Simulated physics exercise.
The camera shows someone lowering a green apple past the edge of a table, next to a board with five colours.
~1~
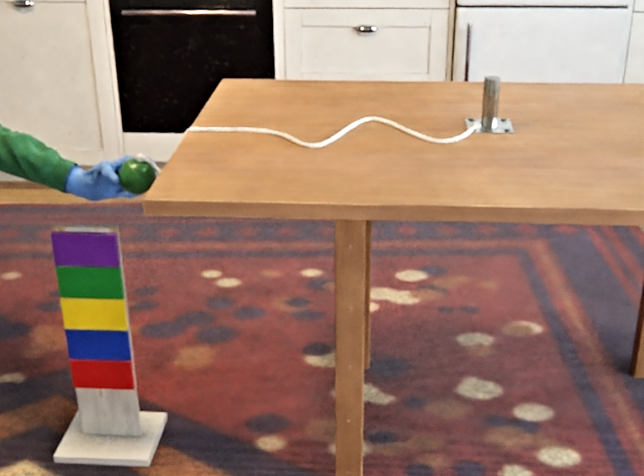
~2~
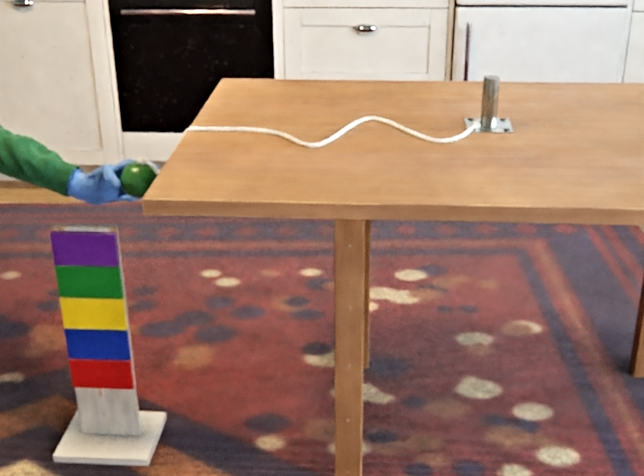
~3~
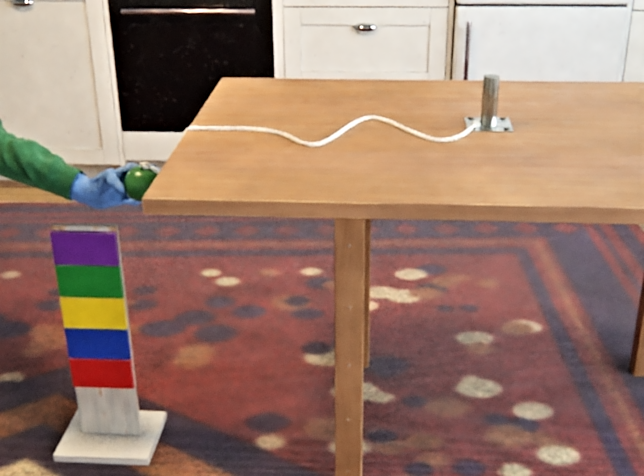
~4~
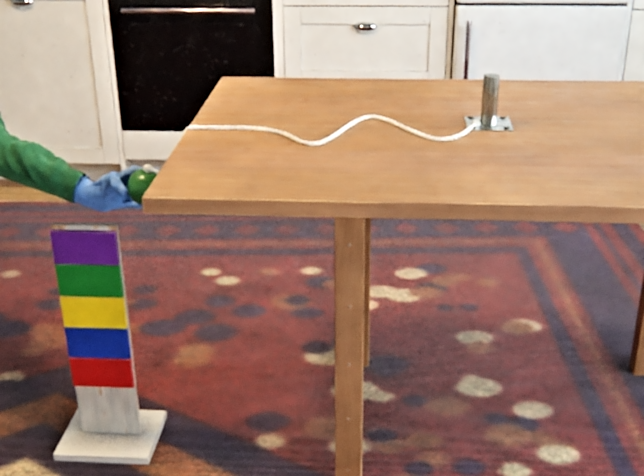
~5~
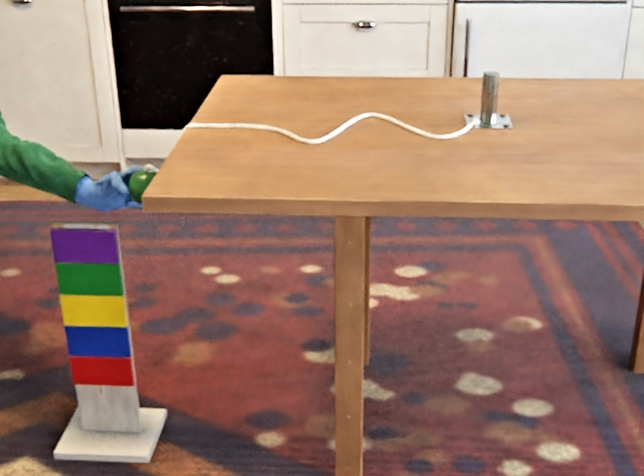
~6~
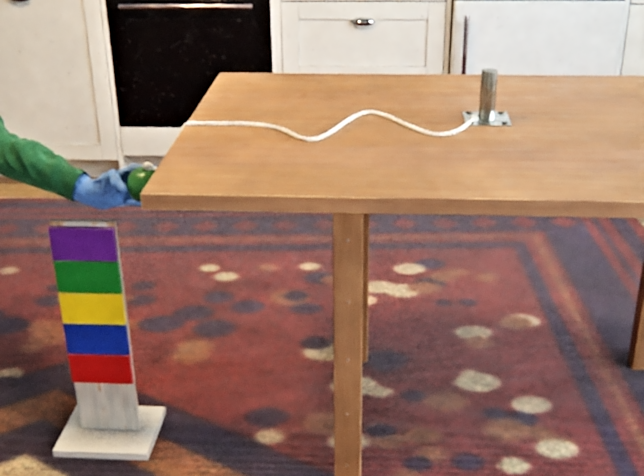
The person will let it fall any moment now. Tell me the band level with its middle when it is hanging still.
That is the blue band.
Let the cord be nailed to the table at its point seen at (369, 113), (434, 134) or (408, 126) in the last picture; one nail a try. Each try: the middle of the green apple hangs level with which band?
Try by try: Green, then yellow, then yellow.
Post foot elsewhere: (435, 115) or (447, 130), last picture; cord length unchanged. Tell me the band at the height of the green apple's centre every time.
The first case gives red, the second gives red.
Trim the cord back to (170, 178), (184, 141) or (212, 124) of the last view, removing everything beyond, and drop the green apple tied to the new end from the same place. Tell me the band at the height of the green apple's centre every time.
Results, first to last: Yellow; green; purple.
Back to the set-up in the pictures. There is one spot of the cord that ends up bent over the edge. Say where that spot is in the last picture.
Roughly (293, 135).
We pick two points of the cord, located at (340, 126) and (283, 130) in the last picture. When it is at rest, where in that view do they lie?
They finish close to (253, 127) and close to (183, 155).
Soon after, apple near (173, 325); level with blue.
After that, apple near (230, 331); level with blue.
And then, apple near (183, 337); level with blue.
In the end, apple near (199, 340); level with blue. The cord holds its middle at blue.
